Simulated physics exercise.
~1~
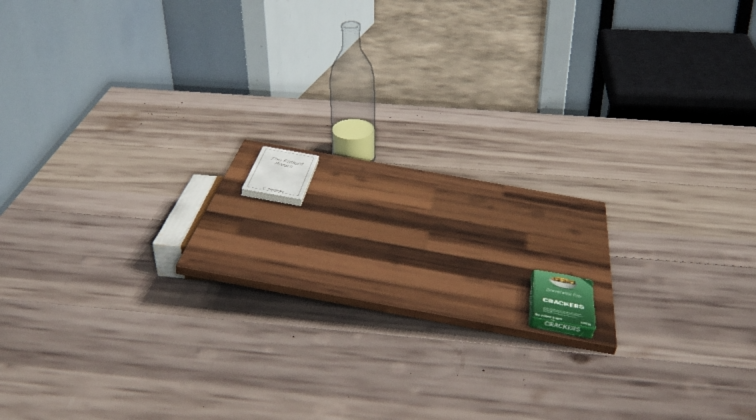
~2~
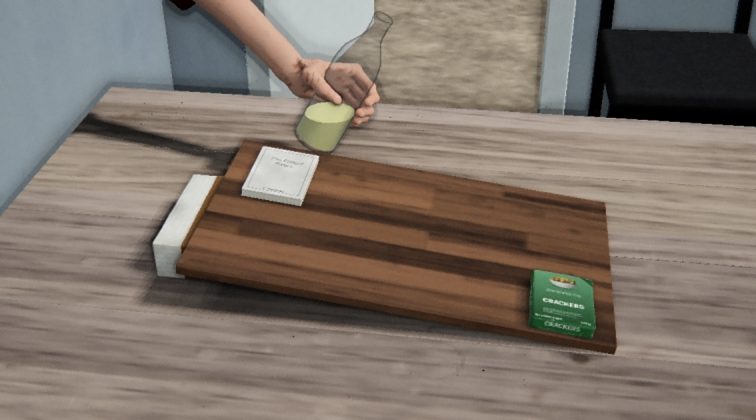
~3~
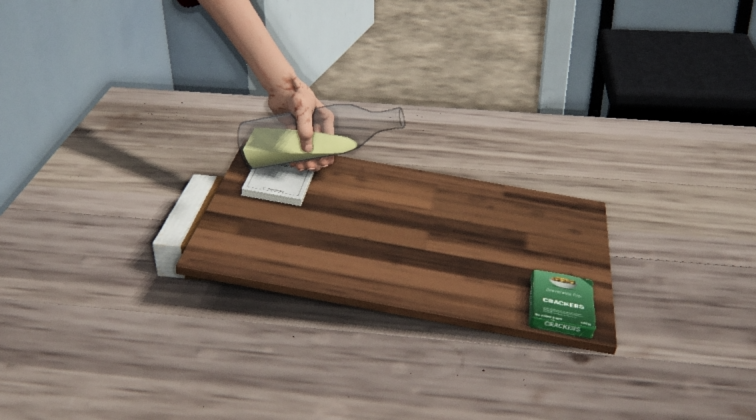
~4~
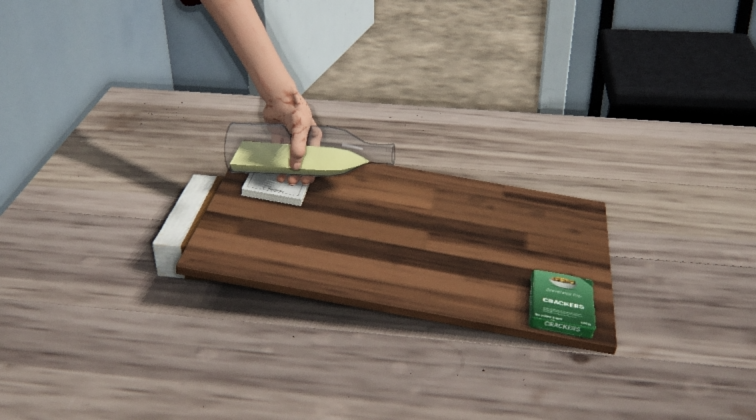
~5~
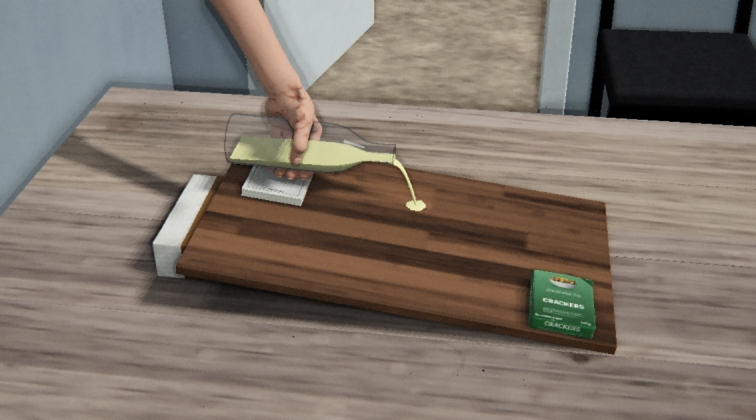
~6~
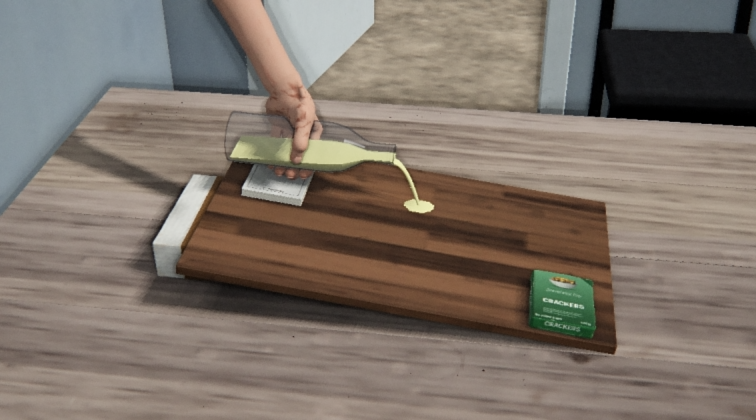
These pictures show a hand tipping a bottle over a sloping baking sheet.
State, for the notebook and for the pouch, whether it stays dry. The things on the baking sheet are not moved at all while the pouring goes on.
Notebook: Yes, it stays dry. Pouch: Yes, it stays dry.
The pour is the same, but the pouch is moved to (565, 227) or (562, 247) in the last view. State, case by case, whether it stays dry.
Case 1 - it is touched; case 2 - it is touched.
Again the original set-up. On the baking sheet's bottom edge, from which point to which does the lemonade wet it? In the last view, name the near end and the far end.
Near limit (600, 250), far limit (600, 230).
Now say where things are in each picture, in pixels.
In the first picture, the baking sheet slopes down to the right; bottle (352, 92) about a quarter full; notebook (281, 175); pouch (562, 303).
In the second picture, bottle (349, 79) tipped 30° with all of its load; notebook (281, 175).
In the third picture, bottle (325, 131) tipped 75° with all of its load; pouch (562, 303).
In the fourth picture, the baking sheet slopes down to the right; bottle (314, 151) tipped 90° with all of its load; notebook (281, 175).
In the fifth picture, the first of it lands; bottle (314, 147) tipped 90° with all of its load; pouch (562, 303).
In the sixth picture, the first of it lands; bottle (315, 145) tipped 95° with all of its load; notebook (281, 175); pouch (562, 303).
Shortly, it runs down to the right; the notebook is still dry; the pouch is still dry.
Then, it runs down to the right and off the end; the notebook is still dry; the pouch is still dry.
At the finish, it runs down to the right and off the end; the notebook is still dry; the pouch is still dry.
